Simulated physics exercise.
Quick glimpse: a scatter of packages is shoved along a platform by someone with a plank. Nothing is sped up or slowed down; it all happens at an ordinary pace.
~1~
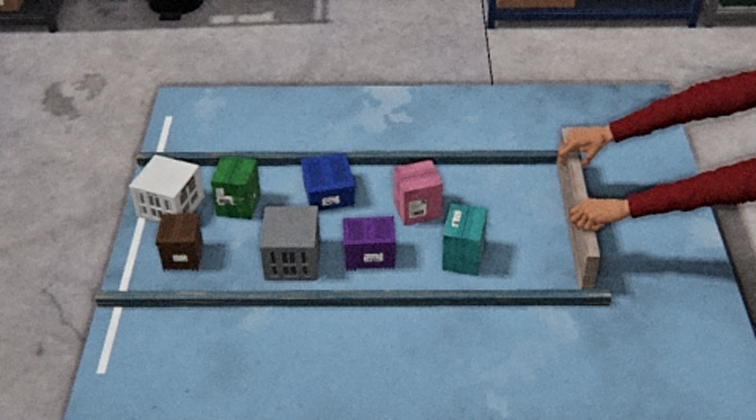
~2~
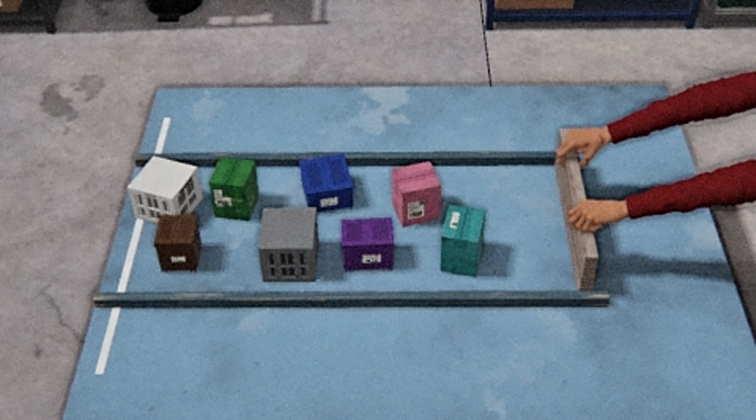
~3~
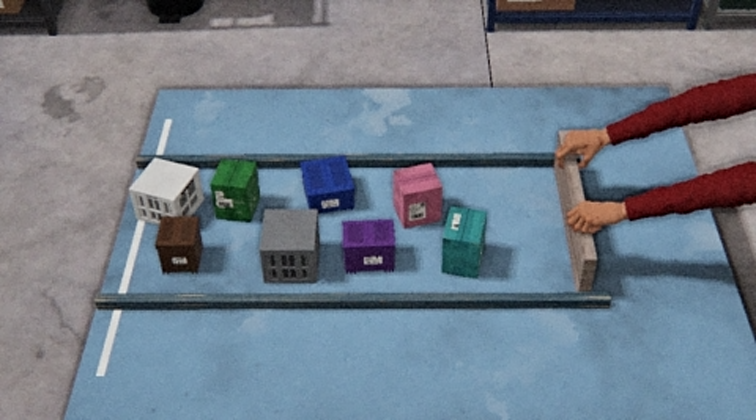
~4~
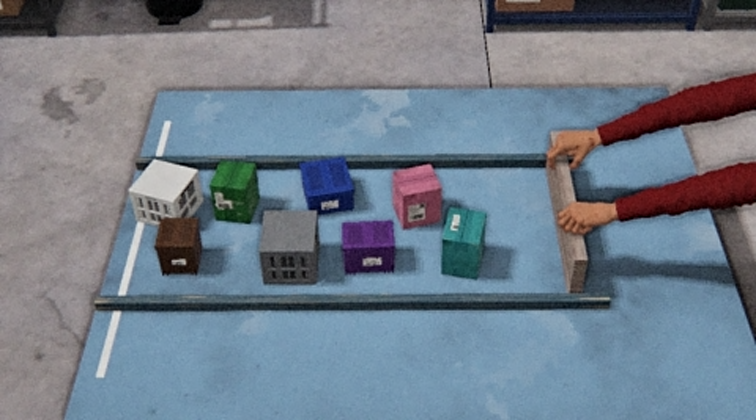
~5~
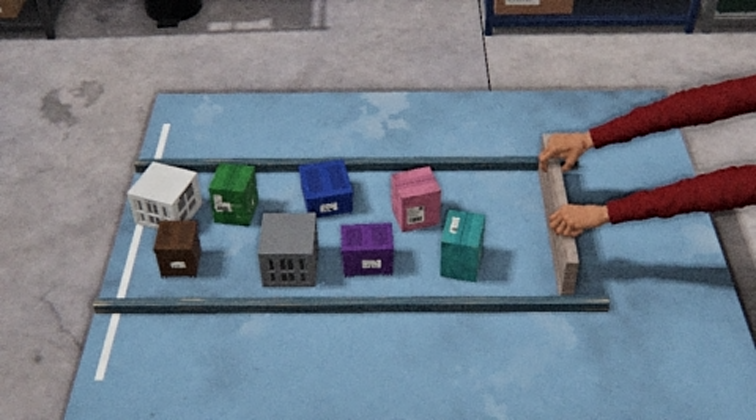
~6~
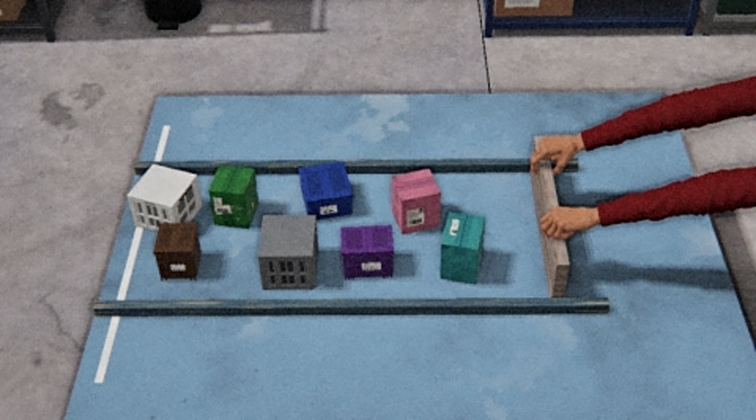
Eight coloured boxes sit in two loose rows on a blue platform on a grey concrete floor, seen from above at an angle. Between two dark rails, white, green, blue and pink boxes lie behind brown, grey, purple and teal ones, with white tape at the left. Two red-sleeved arms at the right slide an upright plank a short way left, while the boxes stay put and the view shifts very slightly.
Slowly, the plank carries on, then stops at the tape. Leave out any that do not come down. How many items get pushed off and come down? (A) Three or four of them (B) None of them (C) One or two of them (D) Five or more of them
Option D: Five or more of them.
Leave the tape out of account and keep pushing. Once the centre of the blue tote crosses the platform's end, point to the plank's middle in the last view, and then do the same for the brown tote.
For the blue tote, about (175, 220); for the brown tote, about (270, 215).
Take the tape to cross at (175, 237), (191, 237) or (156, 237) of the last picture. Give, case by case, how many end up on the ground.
It would be 4, 4 and 6.
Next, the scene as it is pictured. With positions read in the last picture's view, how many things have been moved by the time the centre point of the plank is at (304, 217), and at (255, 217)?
The first count is 8, and then it's 8.
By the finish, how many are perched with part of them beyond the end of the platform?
You'd get 2.
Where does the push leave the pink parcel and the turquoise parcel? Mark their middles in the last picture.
The pink parcel at (119, 202), the turquoise parcel at (107, 252).
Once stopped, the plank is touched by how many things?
Number: 2.
Soon after, none off yet; white crate at rest near (166, 201); brown tote at rest near (179, 252); green parcel at rest near (234, 197).
Then, none off yet; white crate moved about its own width near (125, 204); brown tote moved well along near (112, 252); green parcel moved well along near (169, 195).
At rest, the number that fall off is five or more; fallen, purple tote, blue tote, grey crate, green parcel, brown tote and white crate.
